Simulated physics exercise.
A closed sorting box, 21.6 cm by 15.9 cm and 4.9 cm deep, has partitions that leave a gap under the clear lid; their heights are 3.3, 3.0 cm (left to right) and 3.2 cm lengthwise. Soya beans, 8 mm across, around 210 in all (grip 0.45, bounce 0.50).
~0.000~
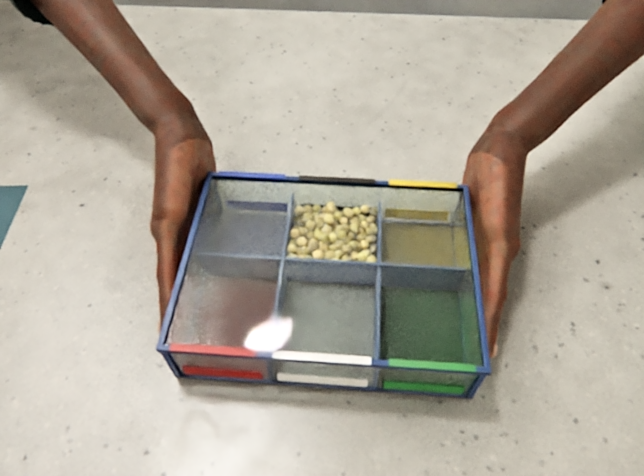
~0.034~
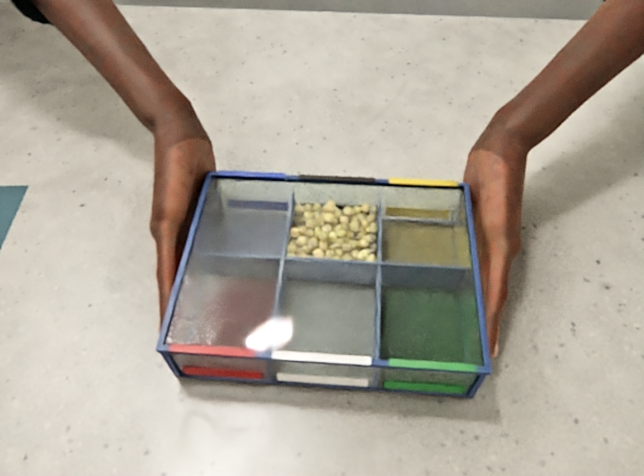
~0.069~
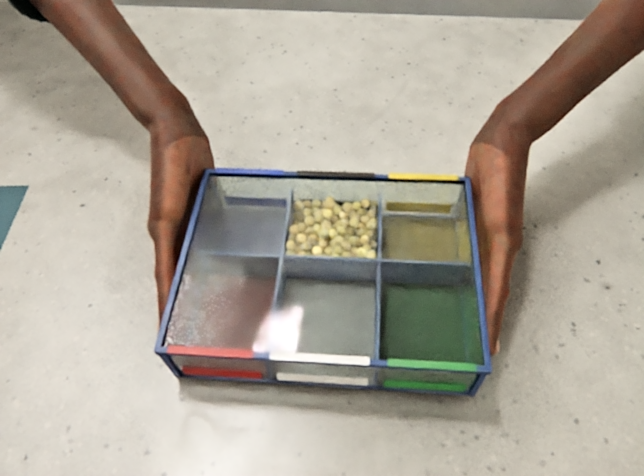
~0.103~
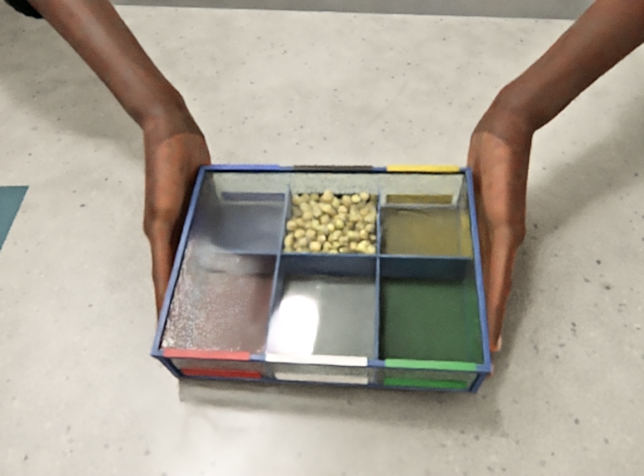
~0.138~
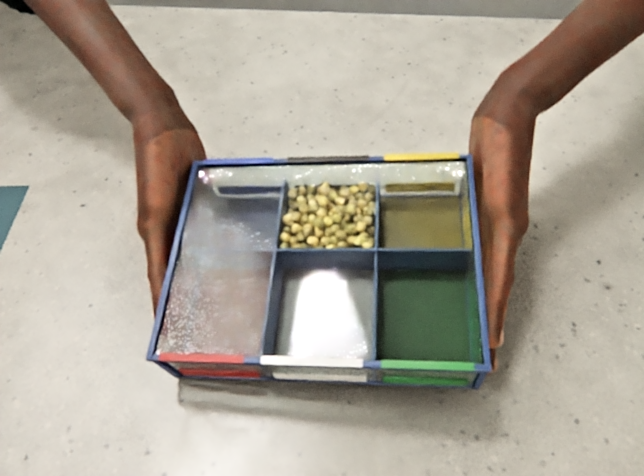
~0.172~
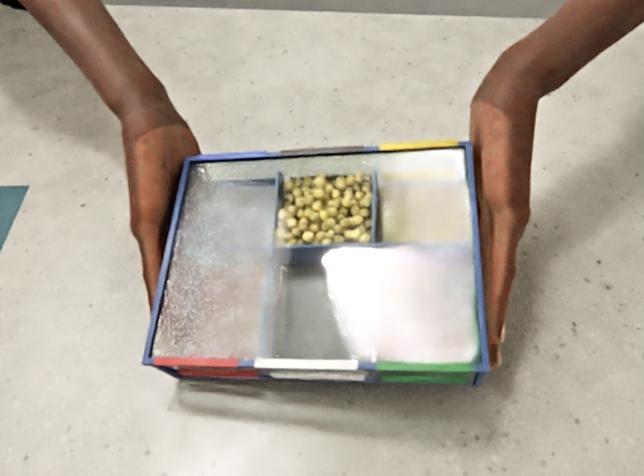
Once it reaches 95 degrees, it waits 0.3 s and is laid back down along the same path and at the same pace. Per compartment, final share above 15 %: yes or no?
Red yes; blue no; green no; yellow no; white no; black yes.
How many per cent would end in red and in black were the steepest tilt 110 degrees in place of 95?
Then red would get 30 per cent and black 65 per cent.
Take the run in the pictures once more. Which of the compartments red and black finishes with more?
More settles in the black compartment.
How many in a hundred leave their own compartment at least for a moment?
Something like 40 per cent of the pieces.
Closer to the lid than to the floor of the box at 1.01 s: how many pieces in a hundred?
I'd put it at some 60 percent.
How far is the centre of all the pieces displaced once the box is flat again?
It shifts some 5.5 cm.
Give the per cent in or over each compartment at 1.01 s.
Red = 25, blue = 5, green = 0, yellow = 0, white = 5, black = 65 (per cent).
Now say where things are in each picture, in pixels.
In the first frame, box tilt 0 degrees, front corners at (164, 346) and (484, 368); black 100 %.
In the second frame, box tilt 1 degrees, front corners at (164, 346) and (484, 368).
In the third frame, box tilt 3 degrees, front corners at (162, 348) and (484, 367).
In the fourth frame, box tilt 6 degrees, front corners at (158, 351) and (484, 366), lowest corner left front.
In the fifth frame, box tilt 10 degrees, front corners at (154, 355) and (484, 365), lowest corner left front.
In the sixth frame, box tilt 14 degrees, front corners at (149, 359) and (482, 366), lowest corner left front; black 100 %. The box's pace is about 125 degrees a second.
After 1.01 s, tilt 95 degrees; red 25 %, blue 5 %, white 5 %, black 65 %.
After 1.57 s, tilt 52 degrees; red 35 %, white 5 %, black 60 %.
After 2.19 s, tilt 0 degrees; red 35 %, white 5 %, black 60 %.
By 2.8 s all is still; red 35 %, blue 0 %, green 0 %, yellow 0 %, white 5 %, black 60 %.
